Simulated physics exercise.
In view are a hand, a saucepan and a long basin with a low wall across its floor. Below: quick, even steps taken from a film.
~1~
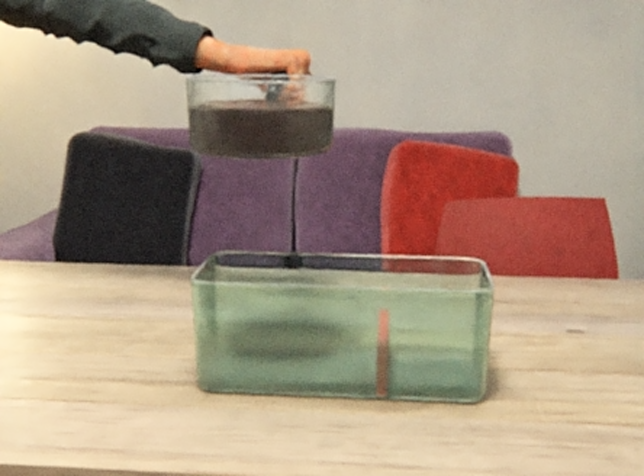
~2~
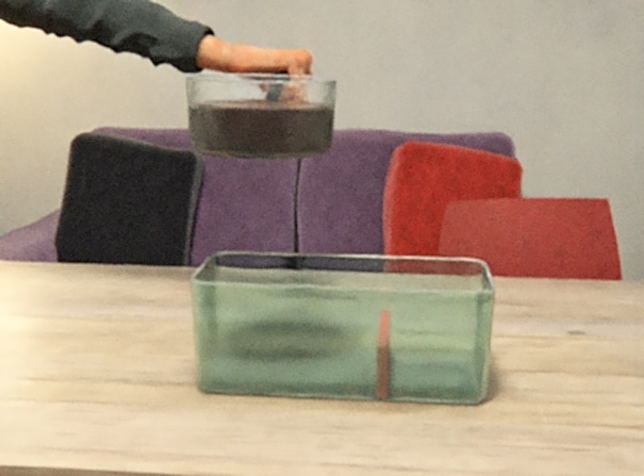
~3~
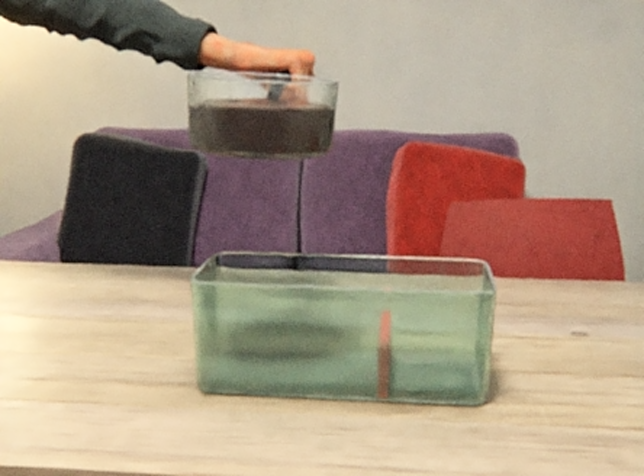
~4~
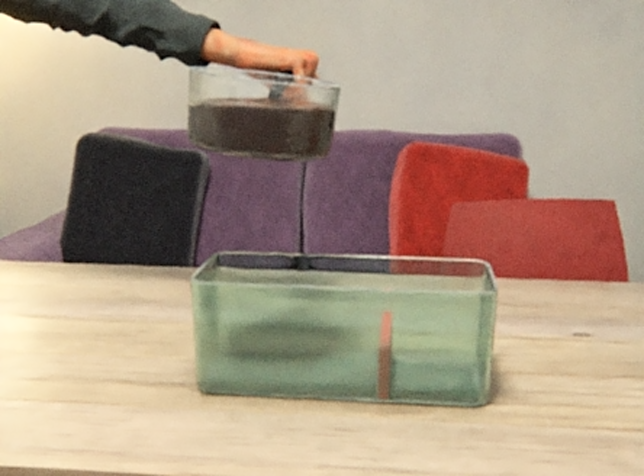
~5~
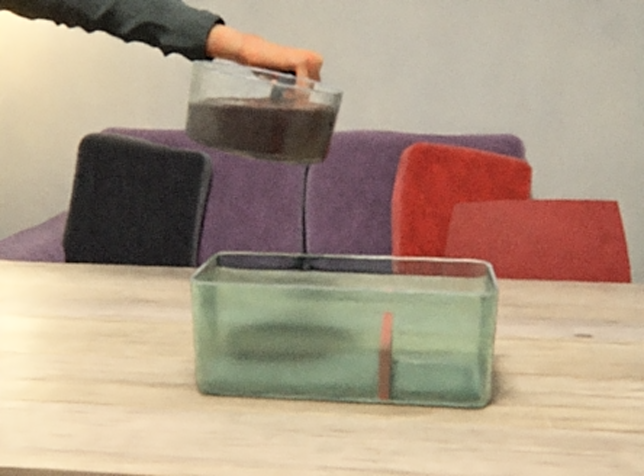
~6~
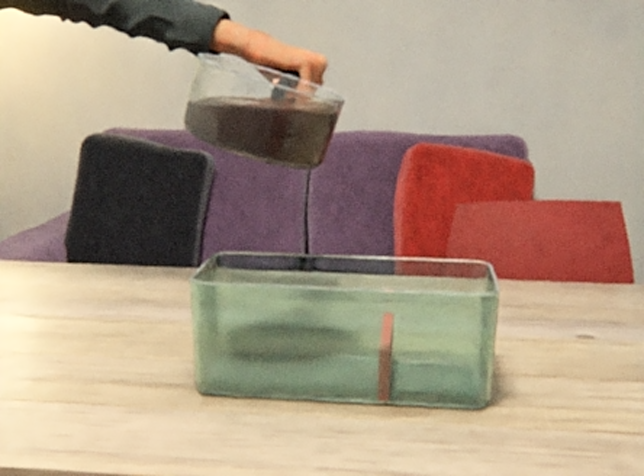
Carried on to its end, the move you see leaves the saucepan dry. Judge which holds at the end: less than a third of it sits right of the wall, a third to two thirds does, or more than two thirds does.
A third to two thirds sits right of the wall.
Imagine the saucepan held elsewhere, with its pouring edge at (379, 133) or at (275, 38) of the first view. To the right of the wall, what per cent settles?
The first start yields 80 per cent, the second 5 per cent.
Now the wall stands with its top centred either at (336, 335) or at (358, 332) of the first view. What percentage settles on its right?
Roughly 90 % and then 75 %.
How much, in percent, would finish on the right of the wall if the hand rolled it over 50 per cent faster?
About 35 per cent.
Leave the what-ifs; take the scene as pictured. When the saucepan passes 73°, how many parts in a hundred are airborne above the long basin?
Around 40 %.
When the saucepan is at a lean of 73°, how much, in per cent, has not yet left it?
It keeps around 55 per cent at that angle.
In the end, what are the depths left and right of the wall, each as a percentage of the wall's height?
I'd say close to 30 per cent on the left side and 50 on the right.
A moment on, the saucepan is tipped part way and 55 per cent is still to pour, 2 is left of the wall and 4 right of it.
Next, the saucepan is tipped on its side and 14 per cent is still to pour, 23 is left of the wall and 50 right of it.
Then the saucepan is tipped on its side and 2 per cent is still to pour, 49 is left of the wall and 45 right of it.
Later the saucepan is tipped on its side and 0 per cent is still to pour, 53 is left of the wall and 45 right of it.
In the end 54 per cent lies left of the wall, 45 right of it and 1 outside.
